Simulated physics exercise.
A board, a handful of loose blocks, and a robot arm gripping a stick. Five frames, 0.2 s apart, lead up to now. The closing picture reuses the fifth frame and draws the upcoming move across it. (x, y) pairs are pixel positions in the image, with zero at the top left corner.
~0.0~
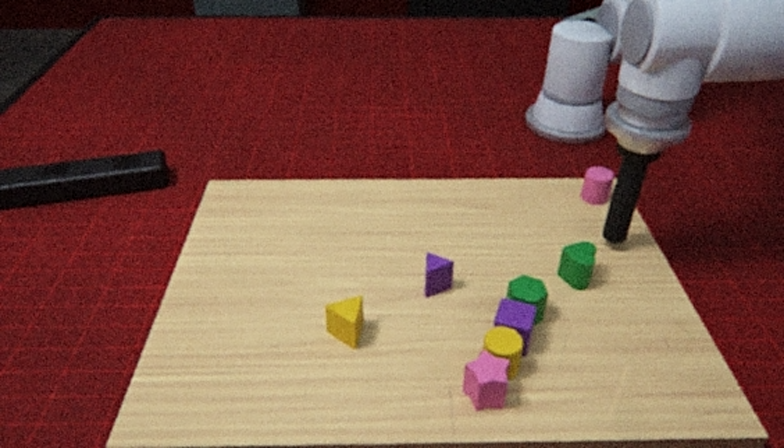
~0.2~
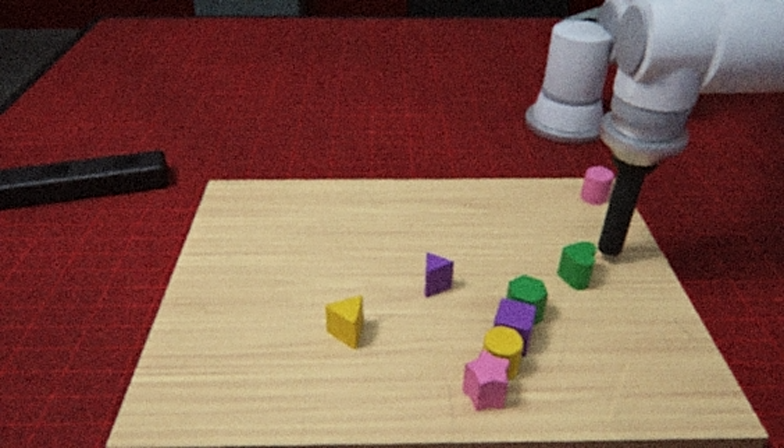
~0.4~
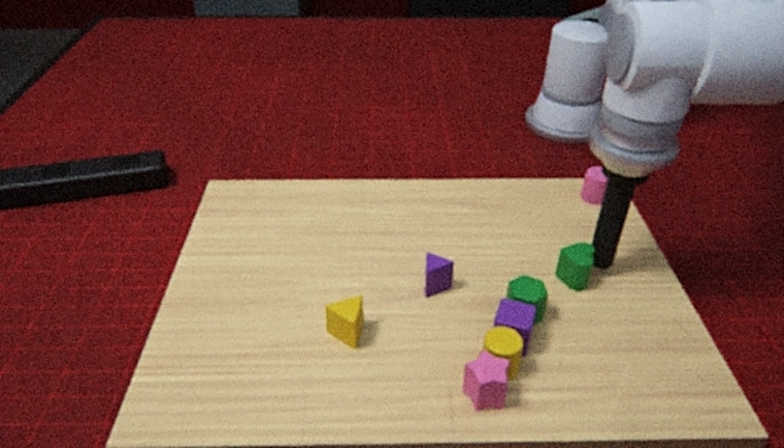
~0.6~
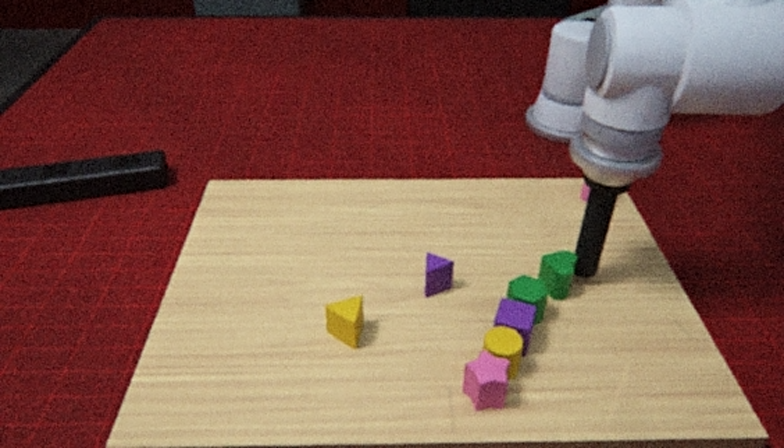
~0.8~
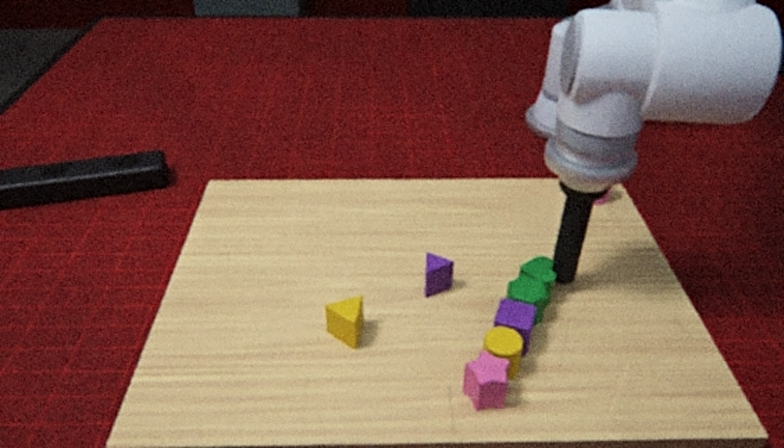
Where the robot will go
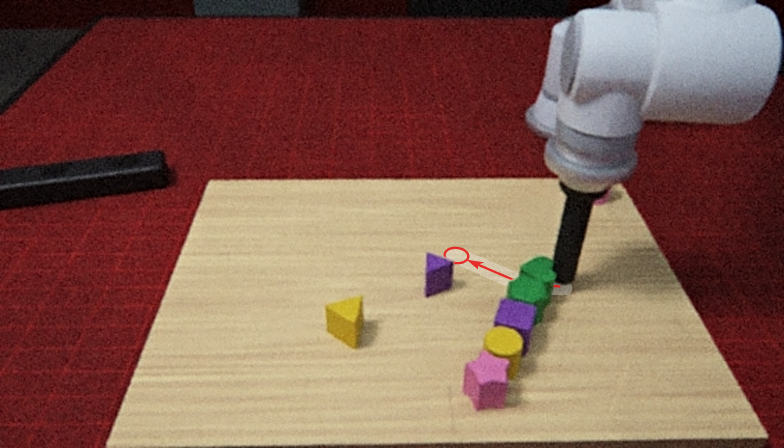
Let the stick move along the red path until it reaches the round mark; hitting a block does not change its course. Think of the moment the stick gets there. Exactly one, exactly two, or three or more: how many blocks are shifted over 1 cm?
I predict one.
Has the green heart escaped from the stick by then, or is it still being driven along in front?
It slips away.
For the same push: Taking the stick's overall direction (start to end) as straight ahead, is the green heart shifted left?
Going by the path, yes.
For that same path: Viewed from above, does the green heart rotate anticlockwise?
In short: Yes.
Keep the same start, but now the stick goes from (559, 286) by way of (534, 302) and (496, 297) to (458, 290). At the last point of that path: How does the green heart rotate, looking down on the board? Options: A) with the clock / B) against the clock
My answer is option A.
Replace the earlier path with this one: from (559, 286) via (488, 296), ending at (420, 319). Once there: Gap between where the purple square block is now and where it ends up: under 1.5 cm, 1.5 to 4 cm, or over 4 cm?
Displacement: 1.5 to 4 cm.
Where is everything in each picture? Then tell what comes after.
In the first frame, stick tip (614, 237); block tops, purple triangular piece (436, 261); green hexagon (529, 287); green heart (582, 252).
In the second frame, stick (610, 249); blocks unchanged.
In the third frame, stick (600, 261); green heart (580, 253).
In the fourth frame, stick (584, 270); green heart (562, 261).
In the fifth frame, stick (562, 277); purple triangular piece (436, 261); green hexagon (528, 288); green heart (541, 268).
Path on the board, from (559, 286) via (522, 283) and (488, 269), ending at (456, 255).
On the path given first. One third of the way, stick (523, 273); green hexagon (525, 289), turned 15° anticlockwise; green heart (508, 266), turned 40° anticlockwise.
Two thirds of the way, stick (488, 259); green hexagon (525, 289), turned 15° anticlockwise; green heart (501, 265), turned 65° anticlockwise.
At the end, stick (457, 246); purple triangular piece in place; green hexagon (525, 289), turned 15° anticlockwise; green heart (501, 265), turned 65° anticlockwise.
